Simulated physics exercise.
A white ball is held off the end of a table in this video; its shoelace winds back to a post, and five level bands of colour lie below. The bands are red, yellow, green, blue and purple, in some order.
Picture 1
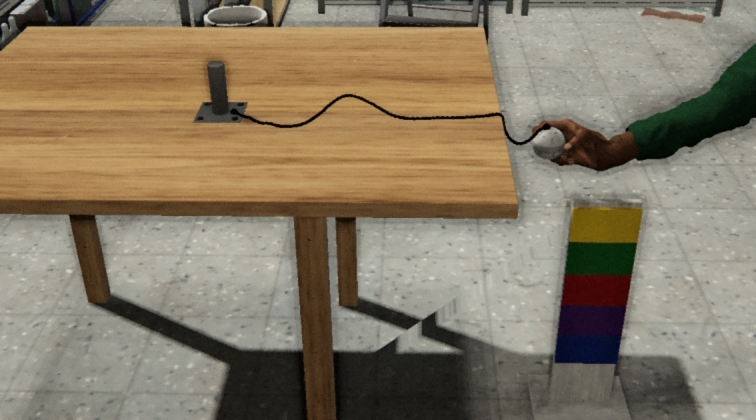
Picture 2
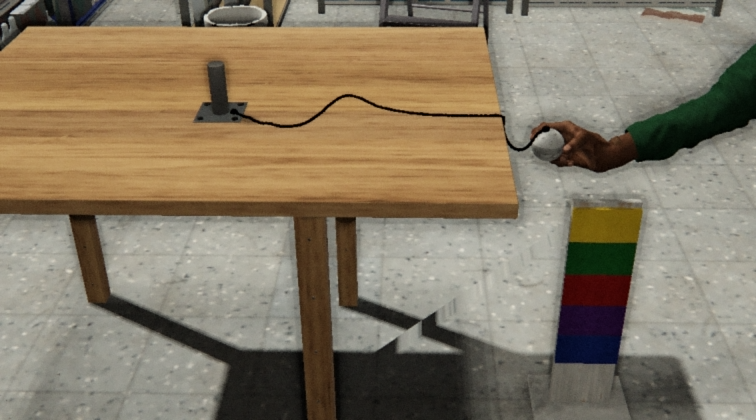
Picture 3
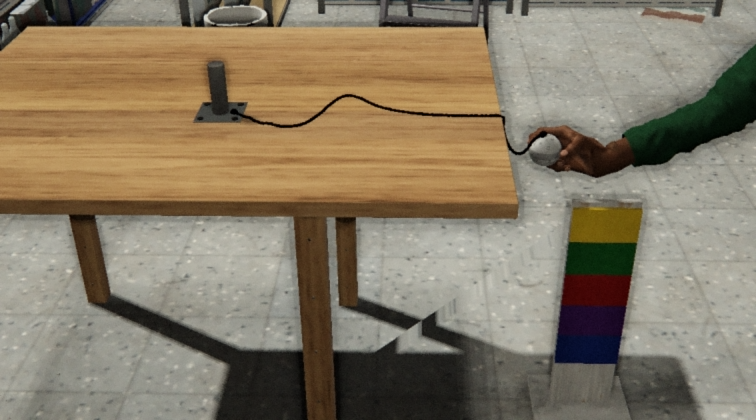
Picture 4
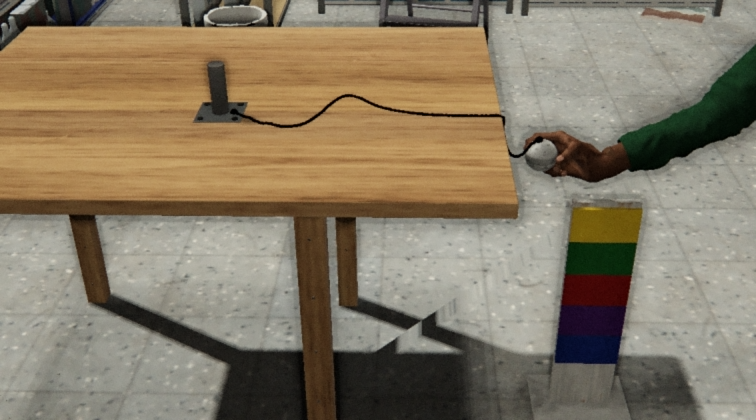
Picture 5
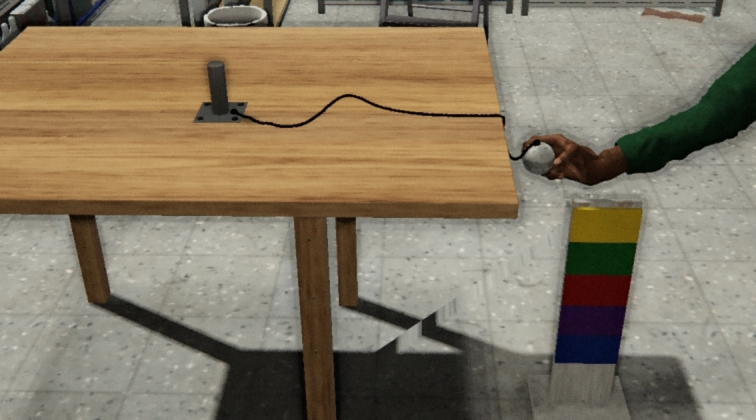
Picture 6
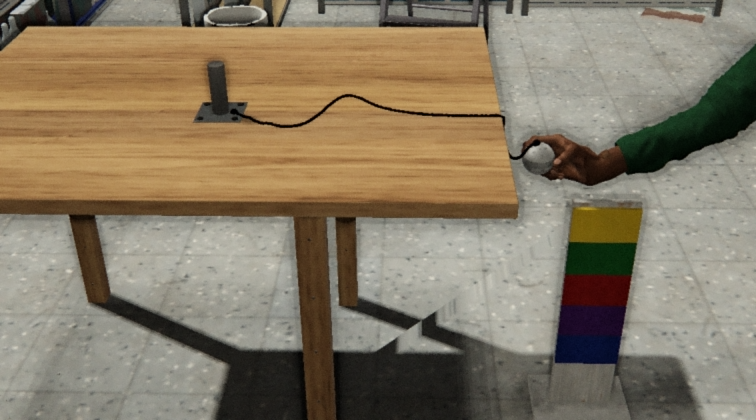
In this clip, a hand in a green sleeve holds a white ball just off a wooden table's right end, a dark cord running back to a post, and moves it slightly down and left beside a colour-banded block.
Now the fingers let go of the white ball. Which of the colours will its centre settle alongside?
It settles alongside green.
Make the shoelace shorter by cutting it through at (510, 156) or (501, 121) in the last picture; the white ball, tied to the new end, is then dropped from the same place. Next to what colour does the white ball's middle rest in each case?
Lab note - try 1: Yellow; try 2: Higher than all five.
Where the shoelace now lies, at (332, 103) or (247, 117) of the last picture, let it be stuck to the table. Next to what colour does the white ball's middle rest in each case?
In order: Yellow; green.
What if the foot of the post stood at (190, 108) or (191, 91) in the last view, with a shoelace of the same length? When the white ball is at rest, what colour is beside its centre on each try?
Try one - yellow; try two - yellow.
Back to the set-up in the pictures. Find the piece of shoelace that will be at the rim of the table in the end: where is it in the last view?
You'll find it close to (436, 115).
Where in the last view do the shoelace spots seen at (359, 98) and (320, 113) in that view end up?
End points: Roughly (413, 112); roughly (348, 112).
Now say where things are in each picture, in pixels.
White ball (548, 143); yellow (606, 227); green (601, 260); red (597, 291); purple (592, 322); blue (588, 351), in the first picture.
White ball (548, 145); shoelace through (258, 122) (321, 113) (364, 100) (429, 115) (501, 120), in the second picture.
White ball (545, 150), in the third picture.
White ball (541, 155); shoelace through (258, 122) (321, 113) (364, 100) (429, 115) (501, 120), in the fourth picture.
White ball (538, 158), in the fifth picture.
White ball (538, 158); shoelace through (258, 122) (321, 113) (364, 100) (429, 115) (501, 120), in the sixth picture.
Early on, ball near (502, 236); level with yellow.
Midway, ball near (483, 257); level with green.
Finally, ball near (495, 259); level with green. At green.
